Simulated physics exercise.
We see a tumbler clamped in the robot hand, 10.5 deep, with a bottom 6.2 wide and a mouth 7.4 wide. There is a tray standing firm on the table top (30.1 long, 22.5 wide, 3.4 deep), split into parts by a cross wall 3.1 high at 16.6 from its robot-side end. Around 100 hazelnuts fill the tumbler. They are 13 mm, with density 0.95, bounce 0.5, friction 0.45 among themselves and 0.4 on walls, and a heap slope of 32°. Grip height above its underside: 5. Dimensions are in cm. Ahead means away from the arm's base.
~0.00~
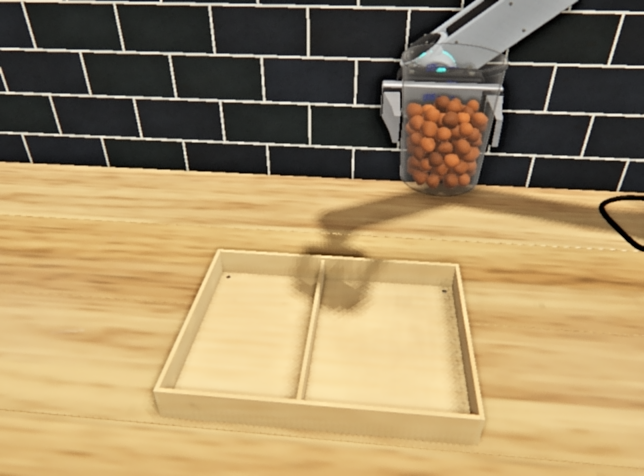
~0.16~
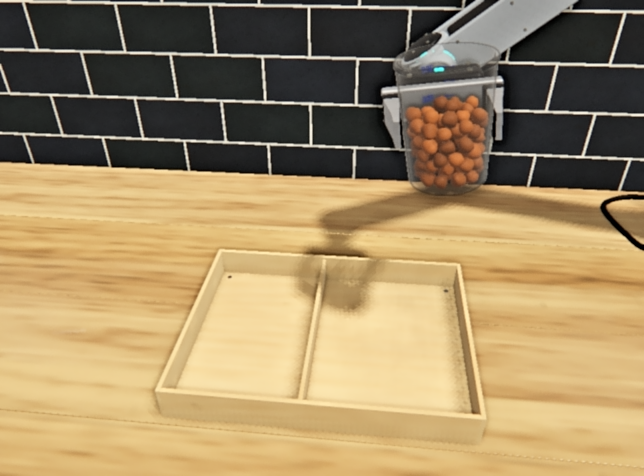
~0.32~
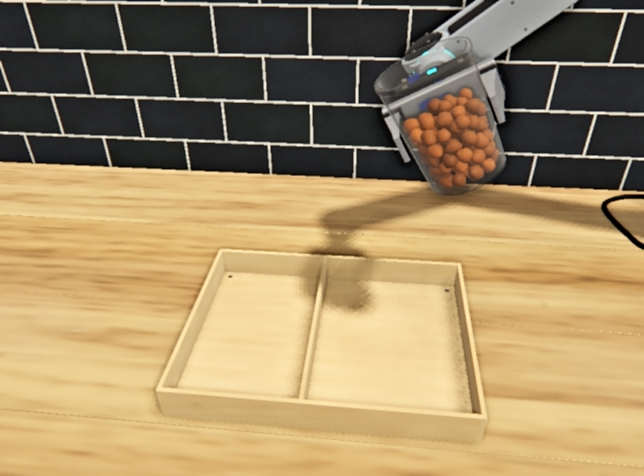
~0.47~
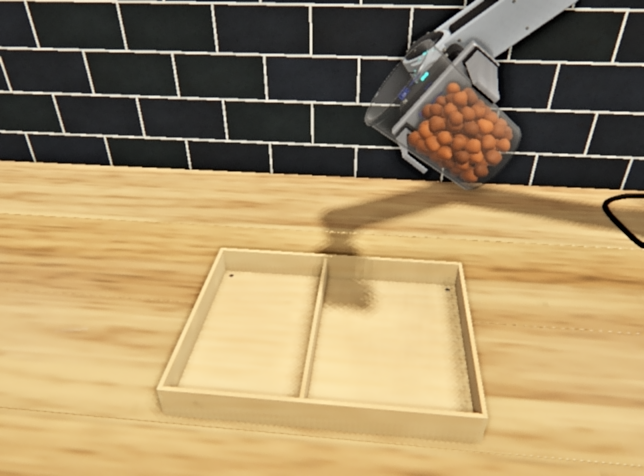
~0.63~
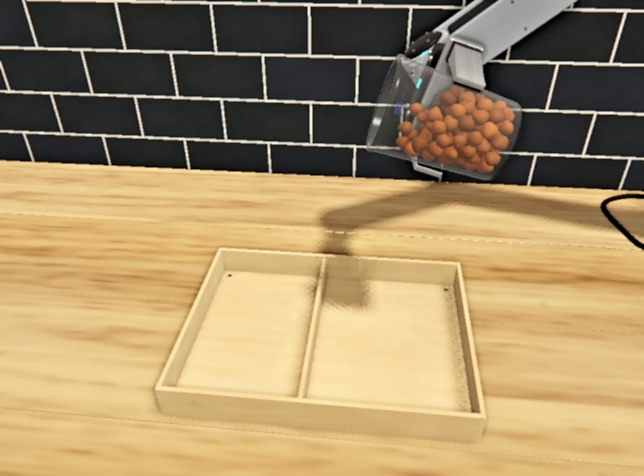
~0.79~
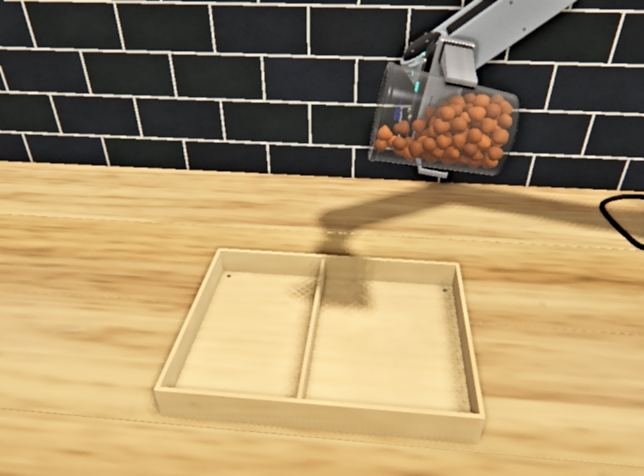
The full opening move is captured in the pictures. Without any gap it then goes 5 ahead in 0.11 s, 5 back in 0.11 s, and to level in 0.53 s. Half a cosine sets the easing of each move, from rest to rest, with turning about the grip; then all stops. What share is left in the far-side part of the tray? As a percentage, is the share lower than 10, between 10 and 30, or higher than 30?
The share is higher than 30 per cent.
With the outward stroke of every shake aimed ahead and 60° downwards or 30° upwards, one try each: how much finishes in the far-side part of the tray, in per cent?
Try one gives about 0 in a hundred, try two about 70 in a hundred.
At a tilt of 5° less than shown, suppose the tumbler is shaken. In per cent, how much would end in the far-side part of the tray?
It would come to roughly 30 per cent.
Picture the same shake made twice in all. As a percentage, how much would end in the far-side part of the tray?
About 50 %.
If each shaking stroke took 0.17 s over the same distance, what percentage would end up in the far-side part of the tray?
Estimate: Close to 10 percent.
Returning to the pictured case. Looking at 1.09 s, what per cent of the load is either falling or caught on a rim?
Estimated fraction: Near 57 %.
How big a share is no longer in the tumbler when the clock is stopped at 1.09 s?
About 55 per cent so far.
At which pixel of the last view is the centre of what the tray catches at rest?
Around pixel (246, 337).
After 1.09 s, tilted 77° forward, highest piece 27 above the table; 43 in the tumbler, 57 in flight or on a rim.
After 1.39 s, tilted 15° forward, highest piece 30 above the table; 44 in the far-side part, 43 in the tumbler, 10 in the robot-side part, 2 on the table or floor, 1 in flight or on a rim.
After 1.74 s, level, highest piece 27 above the table; 44 in the far-side part, 43 in the tumbler, 10 in the robot-side part, 3 on the table or floor.
After 2.79 s, level, highest piece 27 above the table; 44 in the far-side part, 43 in the tumbler, 10 in the robot-side part, 3 on the table or floor.
In the end, 44 in the far-side part, 43 in the tumbler, 10 in the robot-side part, 3 on the table or floor. That is 44 % in the far-side part of the tray.
